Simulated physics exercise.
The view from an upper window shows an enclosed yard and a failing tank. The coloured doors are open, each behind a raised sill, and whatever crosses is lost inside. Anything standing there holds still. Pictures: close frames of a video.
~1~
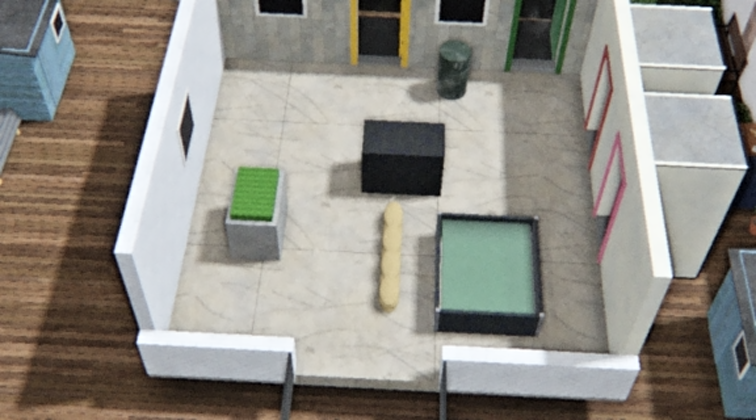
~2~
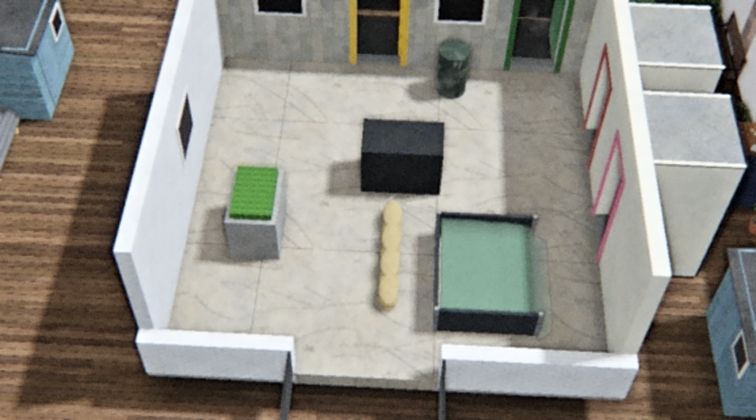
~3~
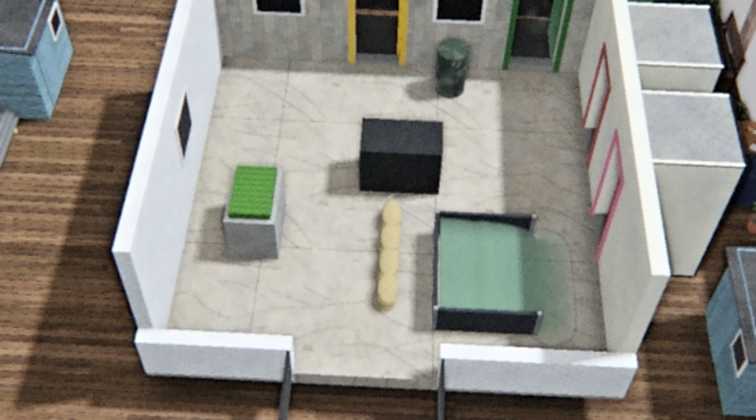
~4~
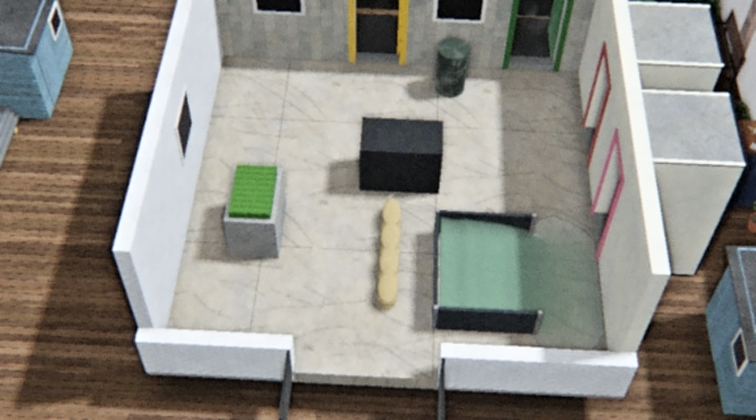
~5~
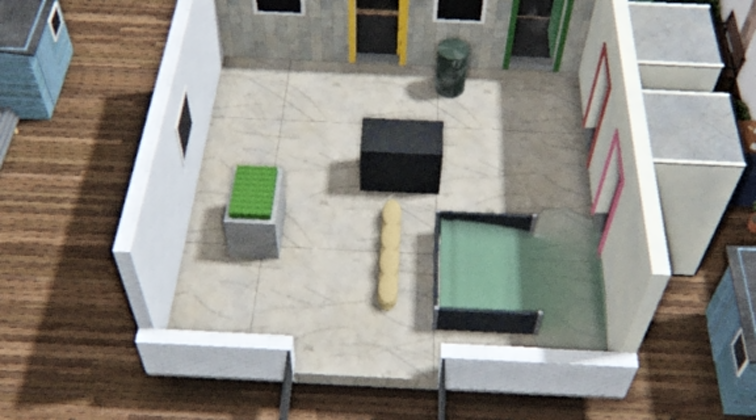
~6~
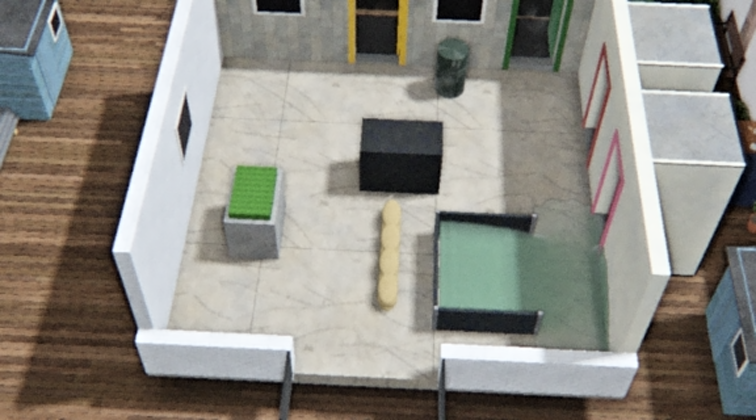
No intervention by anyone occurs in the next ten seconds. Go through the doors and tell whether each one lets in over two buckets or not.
Green door: Two buckets or fewer; yellow door: Two buckets or fewer; red door: Two buckets or fewer; pink door: Over two buckets.
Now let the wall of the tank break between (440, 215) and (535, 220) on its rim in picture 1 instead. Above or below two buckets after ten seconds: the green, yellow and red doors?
Lab note: The green one tops the threshold; the yellow one tops the threshold; the red one tops the threshold.
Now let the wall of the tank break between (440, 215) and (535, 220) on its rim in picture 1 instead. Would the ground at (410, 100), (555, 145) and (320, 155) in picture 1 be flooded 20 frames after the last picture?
In turn: Inundated, then inundated, then untouched.
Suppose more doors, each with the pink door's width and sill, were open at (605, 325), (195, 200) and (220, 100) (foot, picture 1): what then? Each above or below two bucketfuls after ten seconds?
The first new doorway tops it, the second comes up short, the third comes up short.
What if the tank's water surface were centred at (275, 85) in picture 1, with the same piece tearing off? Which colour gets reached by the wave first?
The one in yellow is first.
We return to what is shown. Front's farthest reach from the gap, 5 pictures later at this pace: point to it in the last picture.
I'd say around (579, 161).
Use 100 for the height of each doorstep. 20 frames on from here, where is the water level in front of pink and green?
The first sits near 130 in a hundred and the second near 110 in a hundred.
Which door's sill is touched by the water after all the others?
It's the yellow one.
A moment on, water covers 10 % of the floor; the green door not reached, the yellow door not reached, the red door not reached, the pink door over two buckets in.
Next, water covers 15 % of the floor; the green door not reached, the yellow door not reached, the red door wet at the sill, nothing in, the pink door far over two buckets in.
Then, water covers 35 % of the floor; the green door wet at the sill, nothing in, the yellow door not reached, the red door wet at the sill, nothing in, the pink door far over two buckets in.
Later, water covers 55 % of the floor; the green door wet at the sill, nothing in, the yellow door wet at the sill, nothing in, the red door wet at the sill, nothing in, the pink door far over two buckets in.
In the end, water covers 75 % of the floor; the green door wet at the sill, nothing in, the yellow door wet at the sill, nothing in, the red door wet at the sill, nothing in, the pink door far over two buckets in.
